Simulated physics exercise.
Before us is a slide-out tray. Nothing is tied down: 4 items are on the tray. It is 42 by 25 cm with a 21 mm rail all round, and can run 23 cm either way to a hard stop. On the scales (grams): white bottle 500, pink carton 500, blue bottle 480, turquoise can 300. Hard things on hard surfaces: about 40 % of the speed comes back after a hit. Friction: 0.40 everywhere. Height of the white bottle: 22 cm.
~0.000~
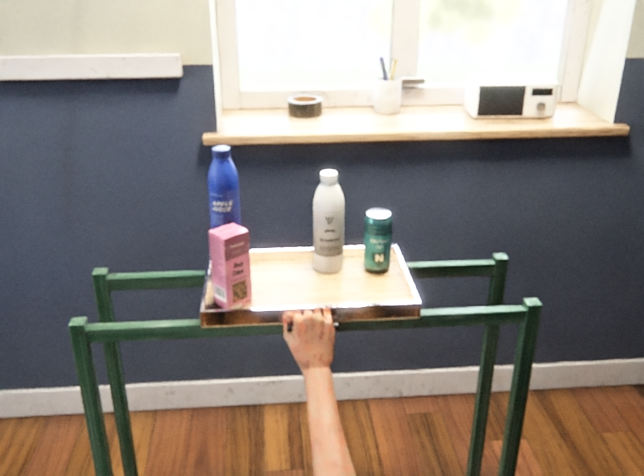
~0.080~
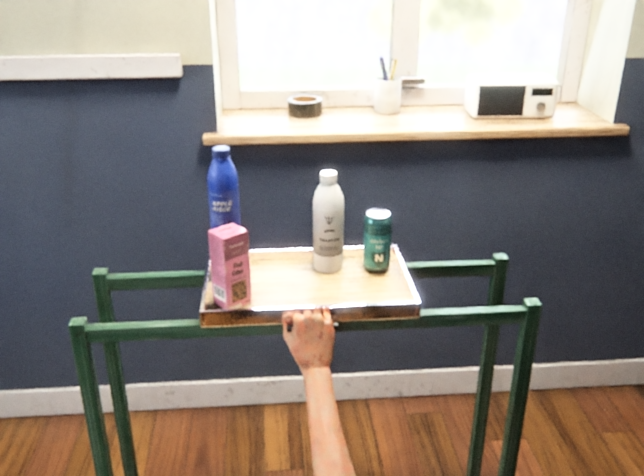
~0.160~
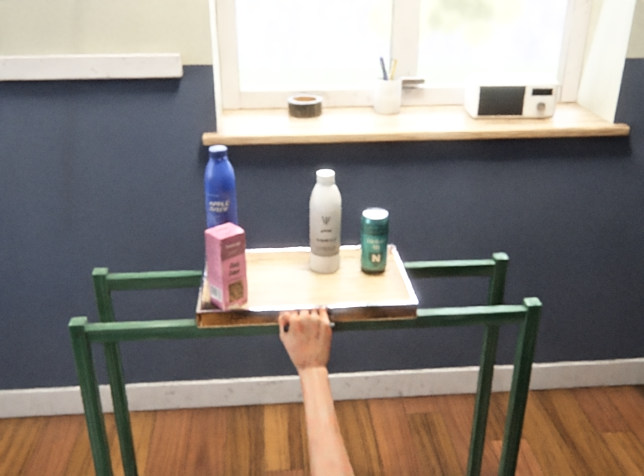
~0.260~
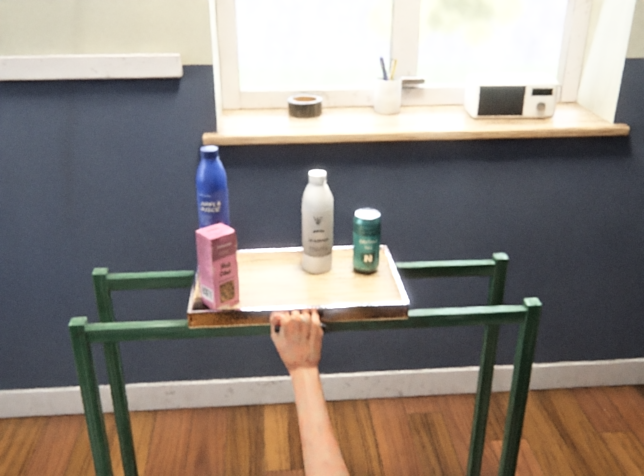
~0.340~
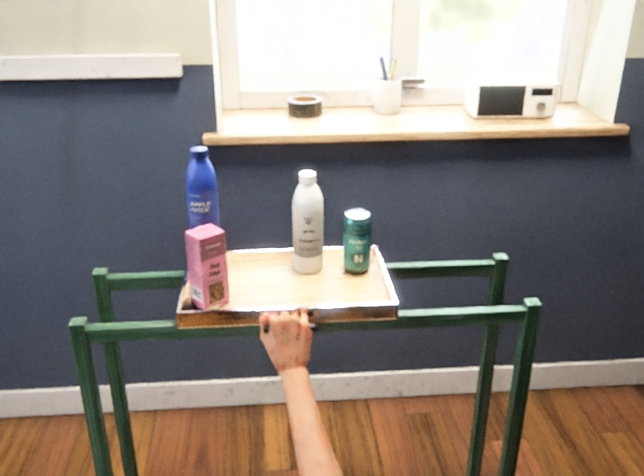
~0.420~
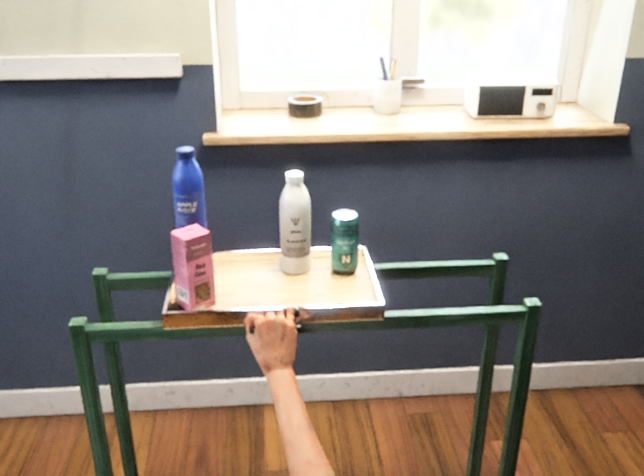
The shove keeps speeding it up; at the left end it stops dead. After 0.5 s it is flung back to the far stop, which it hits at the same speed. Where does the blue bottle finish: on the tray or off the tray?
The blue bottle leaves the tray.
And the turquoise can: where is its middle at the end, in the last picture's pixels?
At about (479, 238).
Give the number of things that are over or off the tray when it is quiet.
In all, 2.
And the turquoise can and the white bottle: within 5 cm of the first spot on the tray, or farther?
The turquoise can stays put; the white bottle ends elsewhere.
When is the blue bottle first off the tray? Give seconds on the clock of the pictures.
At about 0.8 s.
Around 1.22 s, tray moved 23 cm left; blue bottle now off the tray; white bottle at 73° to upright; turquoise can shifted 5 cm.
Around 1.82 s, tray moved 14 cm left; white bottle on its side; turquoise can shifted 5 cm.
Finally (3.1 s), off the tray, blue bottle; on their side or leaning hard on the tray, white bottle; the other 2 still in place (within 5 cm).
